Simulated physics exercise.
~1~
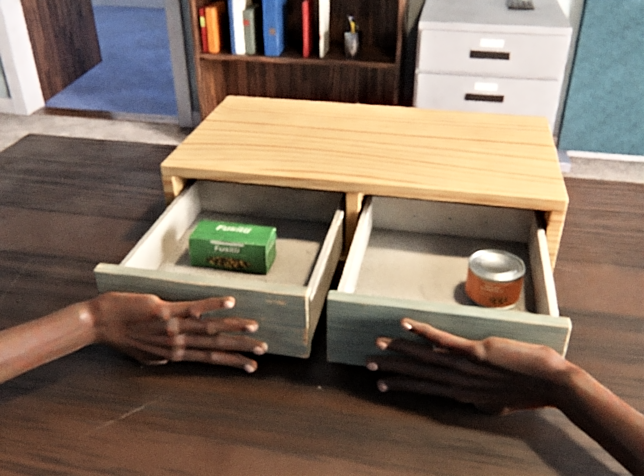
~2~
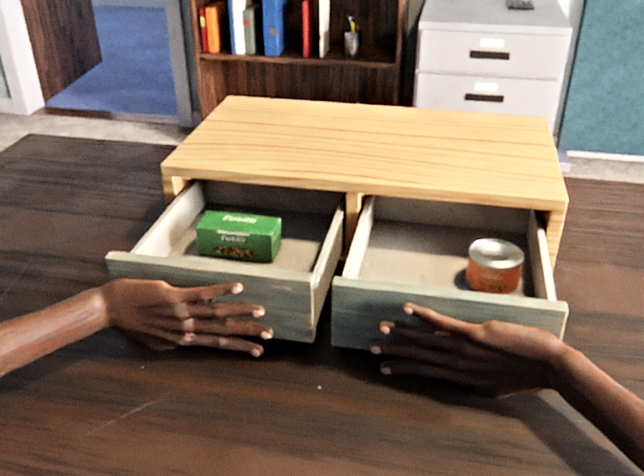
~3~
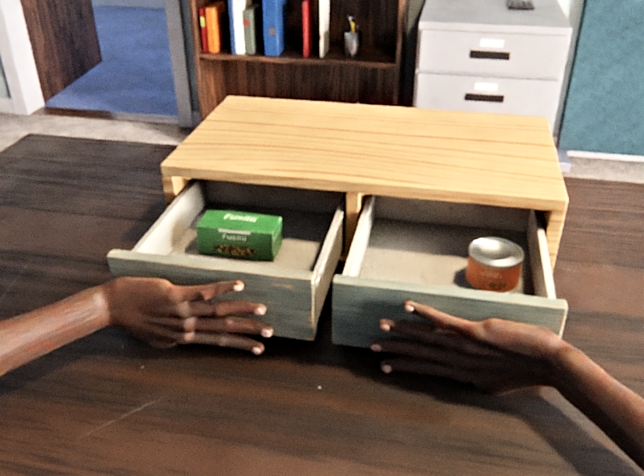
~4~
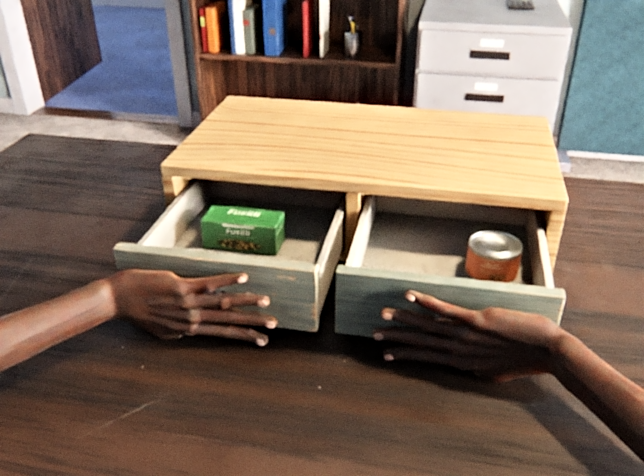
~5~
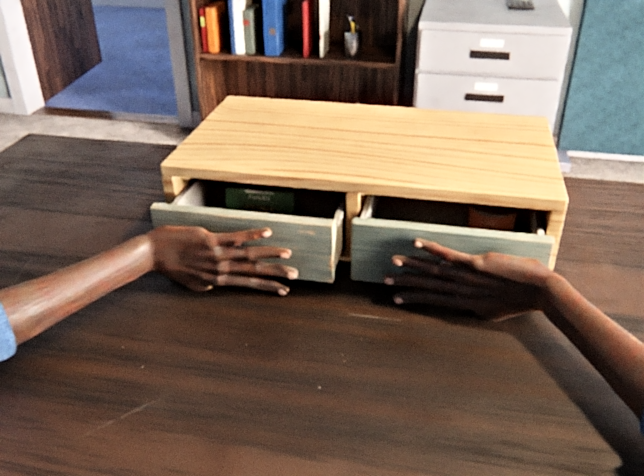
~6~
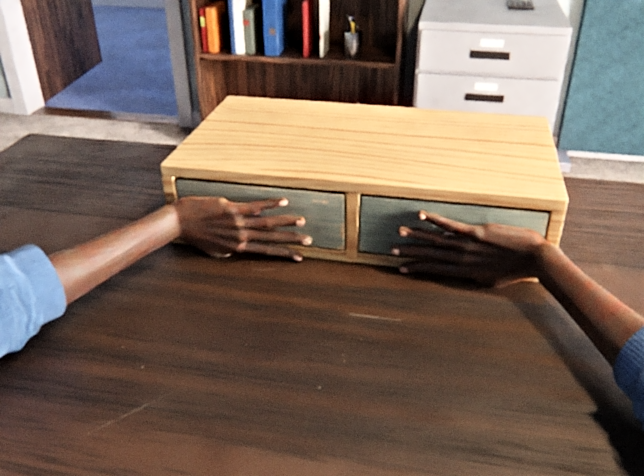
Two hands rest against the grey-green fronts of two open drawers in a small, pale wooden chest on a dark wood table, seen from slightly above in a room with a bookshelf and white cabinet behind. A green packet sits in the left drawer and an orange tin in the right. The hands push both drawers inward a little, then pause briefly. They push again, and the packet and tin slip into shadow beneath the chest's top. Finally, both drawers shut flush, hiding their contents, with the hands still against the fronts.
